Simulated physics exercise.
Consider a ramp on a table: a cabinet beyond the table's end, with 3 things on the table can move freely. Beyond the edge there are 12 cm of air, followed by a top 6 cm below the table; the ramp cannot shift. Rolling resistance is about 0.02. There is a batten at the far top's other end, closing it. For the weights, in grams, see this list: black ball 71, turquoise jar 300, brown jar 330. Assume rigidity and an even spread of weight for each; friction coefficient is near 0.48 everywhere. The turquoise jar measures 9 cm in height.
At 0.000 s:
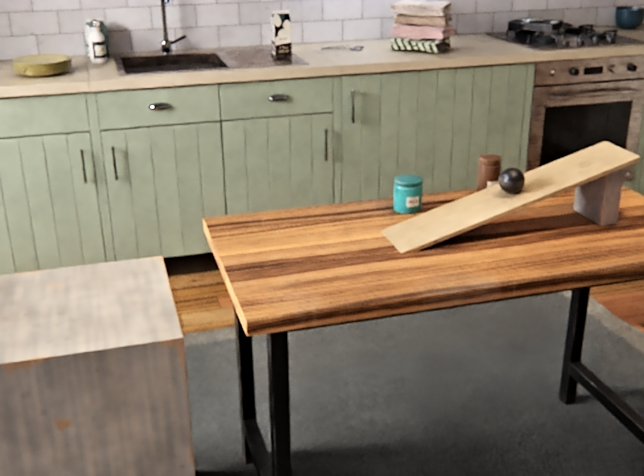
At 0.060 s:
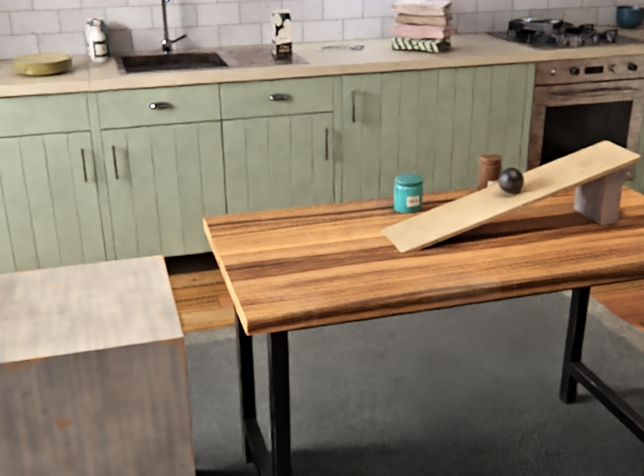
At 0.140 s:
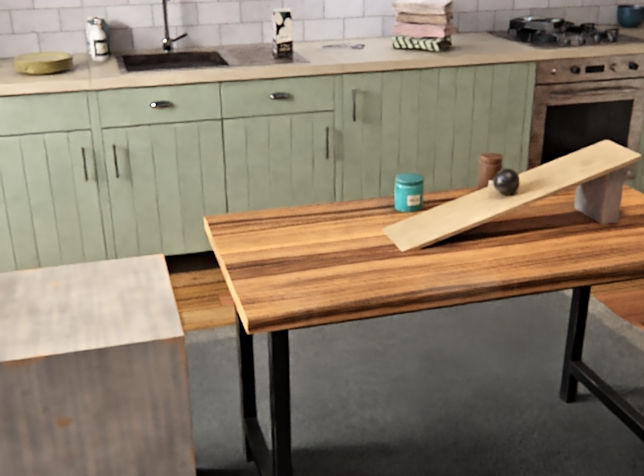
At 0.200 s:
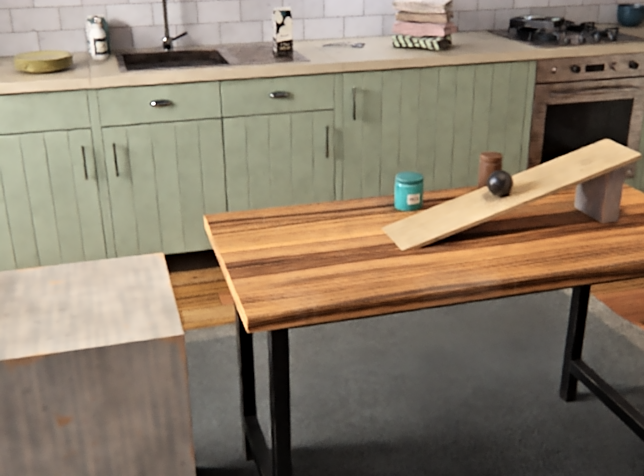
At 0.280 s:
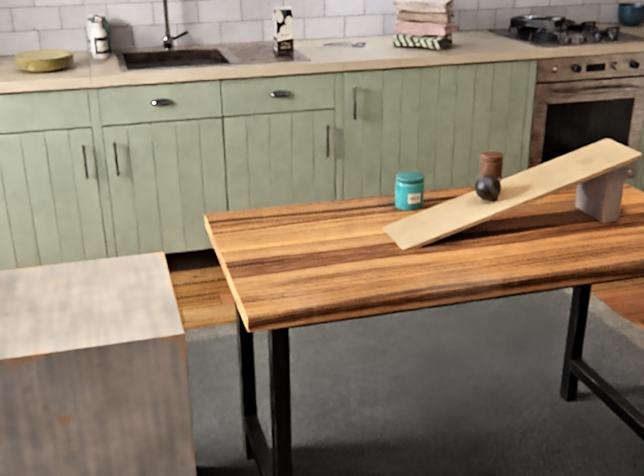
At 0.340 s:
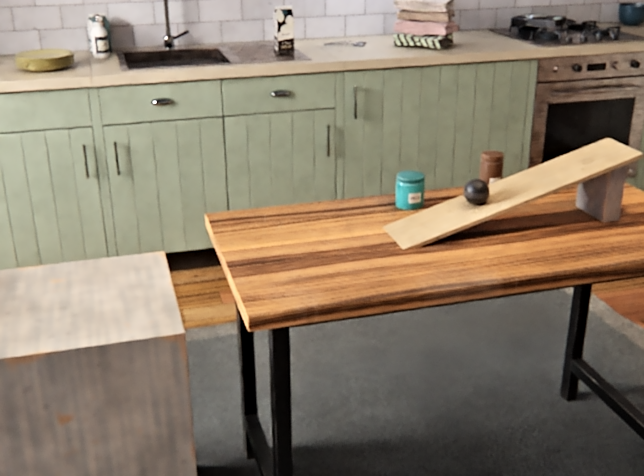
A wooden ramp rests on a table while a black ball rolls down it leftward.
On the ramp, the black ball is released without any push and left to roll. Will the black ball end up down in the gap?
No. It ends up on the far top.
After 0.54 s, 49 cm of run left; black ball near (419, 215).
After 0.84 s, 18 cm of run left; black ball near (296, 237).
After 1.14 s, 13 cm past the table's edge; black ball near (170, 276).
After 1.44 s, 37 cm past the table's edge; black ball near (61, 289).
In the end (1.6 s), 49 cm past the table's edge; the bystanders under 8 cm from the start.
